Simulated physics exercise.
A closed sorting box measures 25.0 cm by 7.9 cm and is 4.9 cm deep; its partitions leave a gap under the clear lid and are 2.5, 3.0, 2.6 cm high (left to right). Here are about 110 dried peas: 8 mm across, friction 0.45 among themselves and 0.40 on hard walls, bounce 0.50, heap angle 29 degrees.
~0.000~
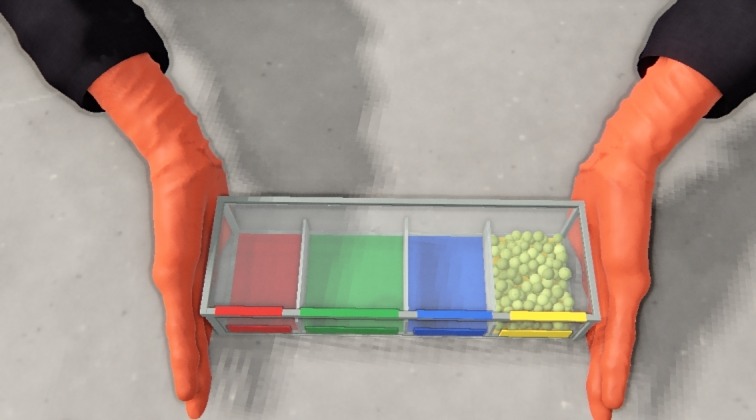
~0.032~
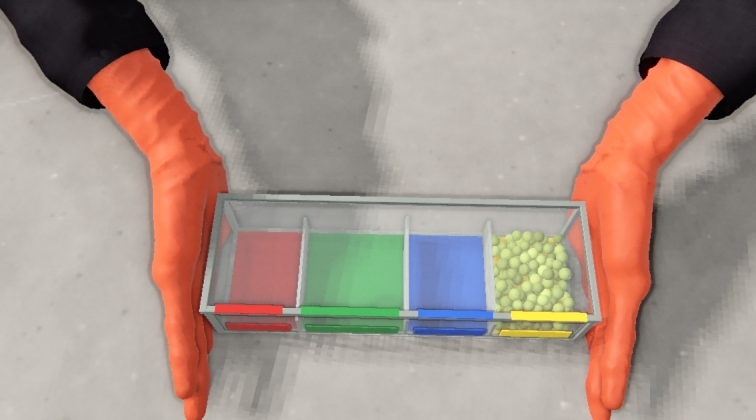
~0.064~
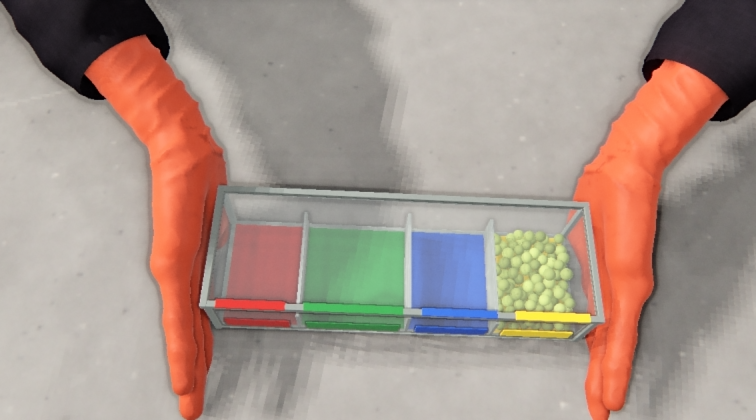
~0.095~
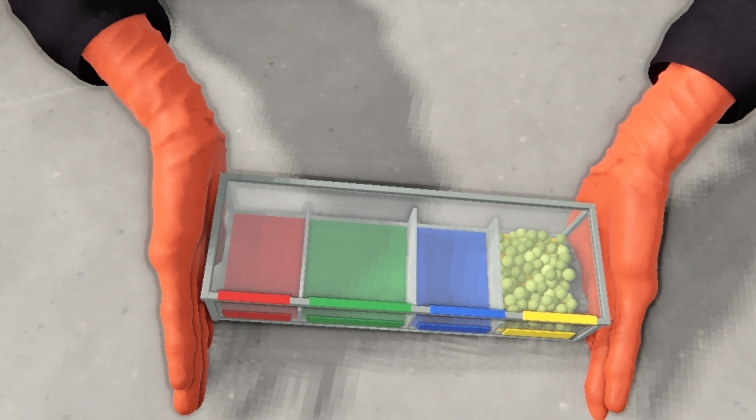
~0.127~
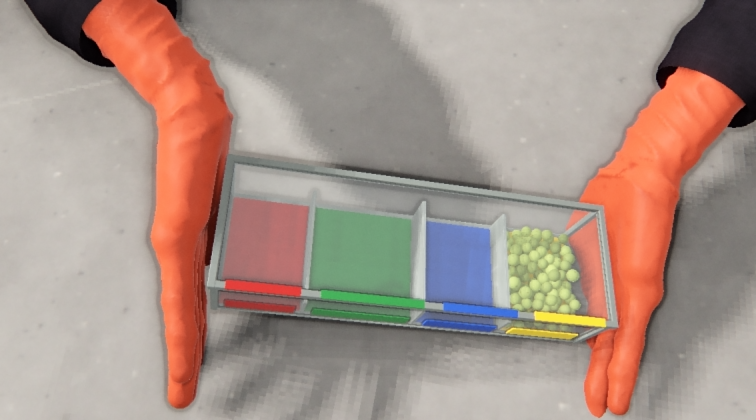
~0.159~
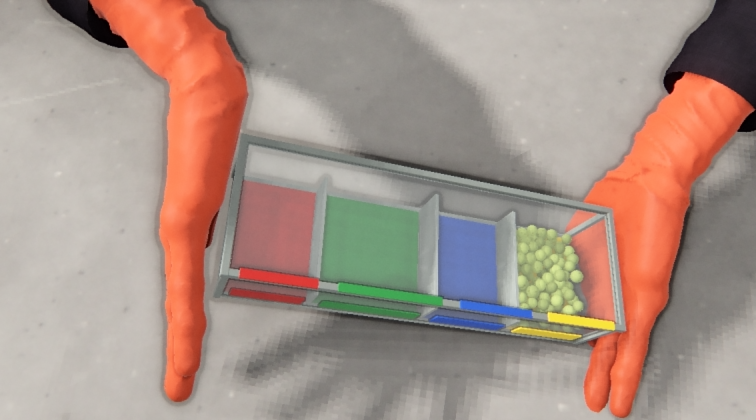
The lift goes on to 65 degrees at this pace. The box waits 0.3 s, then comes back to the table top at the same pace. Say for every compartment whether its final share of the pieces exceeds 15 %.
Red compartment: Does not exceed, blue compartment: Does not exceed, green compartment: Does not exceed, yellow compartment: Exceeds.
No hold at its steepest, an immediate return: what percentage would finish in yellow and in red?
Yellow keeps 100% and red keeps 0%.
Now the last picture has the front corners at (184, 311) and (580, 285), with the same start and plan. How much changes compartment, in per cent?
In that case about 45 percent.
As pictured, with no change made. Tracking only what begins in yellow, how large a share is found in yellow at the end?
Some 100 percent.
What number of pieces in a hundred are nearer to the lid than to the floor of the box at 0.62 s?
Close to 10 in a hundred.
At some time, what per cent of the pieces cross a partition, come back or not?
Close to 0 in a hundred.
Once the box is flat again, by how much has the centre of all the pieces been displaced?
1.0 cm.
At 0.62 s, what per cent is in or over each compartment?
Red = 0, blue = 0, green = 0, yellow = 100 (percent).
After 0.62 s, tilt 65 degrees; yellow 100 %.
Then, at 0.93 s, tilt 39 degrees; yellow 100 %.
Then, at 1.34 s, tilt 0 degrees; yellow 100 %.
At rest (1.8 s), red 0 %, blue 0 %, green 0 %, yellow 100 %.
